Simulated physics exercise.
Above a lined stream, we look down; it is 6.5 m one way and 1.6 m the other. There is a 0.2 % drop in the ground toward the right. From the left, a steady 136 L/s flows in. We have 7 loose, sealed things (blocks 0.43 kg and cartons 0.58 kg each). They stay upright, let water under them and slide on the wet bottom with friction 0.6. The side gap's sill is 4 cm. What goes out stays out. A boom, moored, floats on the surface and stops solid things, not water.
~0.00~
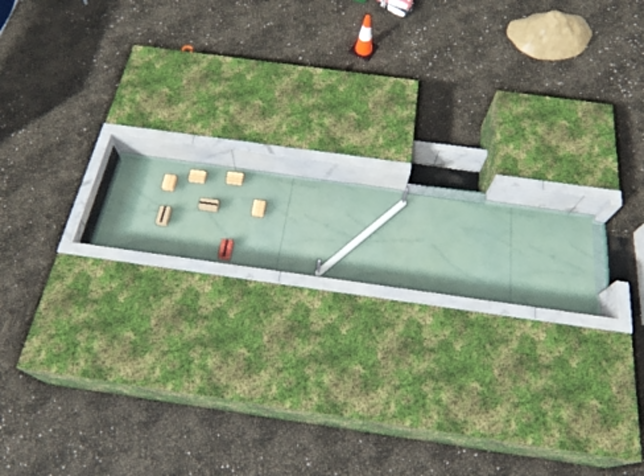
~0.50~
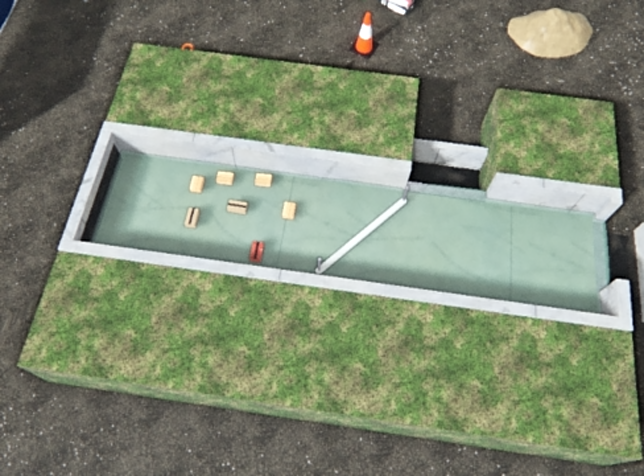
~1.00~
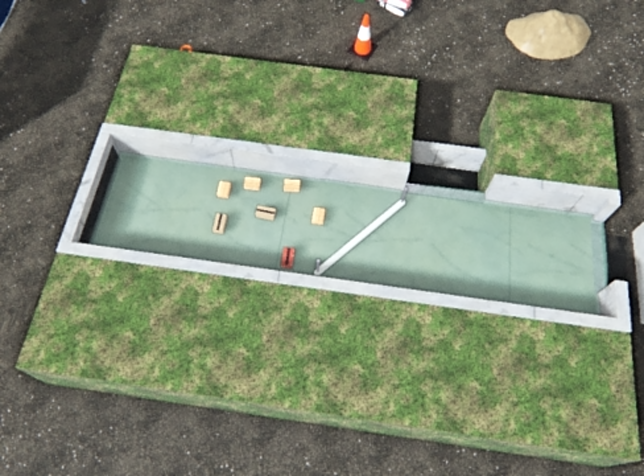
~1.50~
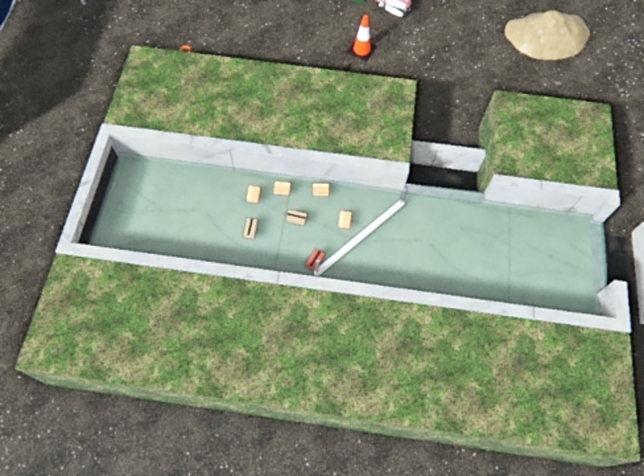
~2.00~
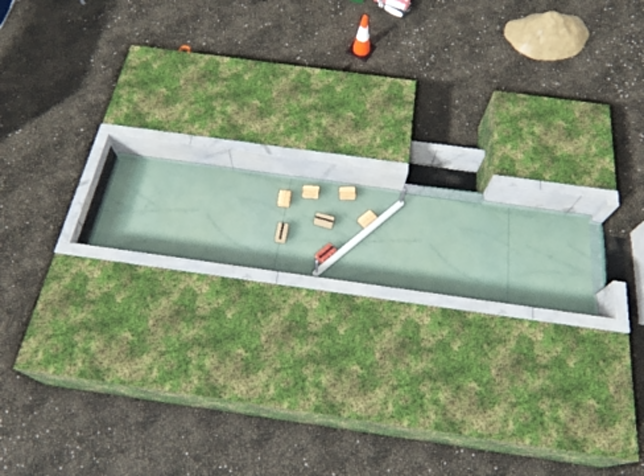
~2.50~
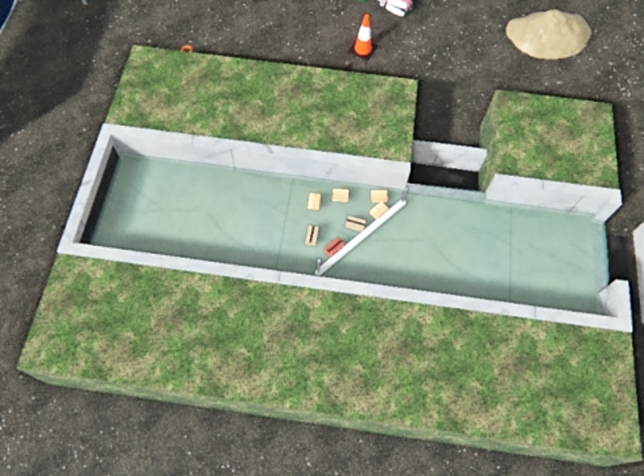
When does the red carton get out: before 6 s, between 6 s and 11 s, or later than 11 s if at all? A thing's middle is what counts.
Later than 11 s, if at all.
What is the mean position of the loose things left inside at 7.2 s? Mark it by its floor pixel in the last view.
Averaged position, last view: Near pixel (374, 215).
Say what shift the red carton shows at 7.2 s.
It is about 140 cm out of place by then.
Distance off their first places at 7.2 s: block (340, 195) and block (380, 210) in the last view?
So you get 250 cm for the one named first, 150 cm for the other.
After 3.5 s the red carton is near (339, 243), 1.5 m from its start, afloat; 0 of 7 are out; 7 afloat.
After 7.2 s the red carton is near (342, 241), 1.5 m from its start, afloat; 0 of 7 are out; 7 afloat.
After 12.0 s the red carton is near (342, 241), 1.5 m from its start, afloat; 0 of 7 are out; 7 afloat.
After 16.0 s the red carton is near (342, 241), 1.5 m from its start, afloat; 0 of 7 are out; 7 afloat.
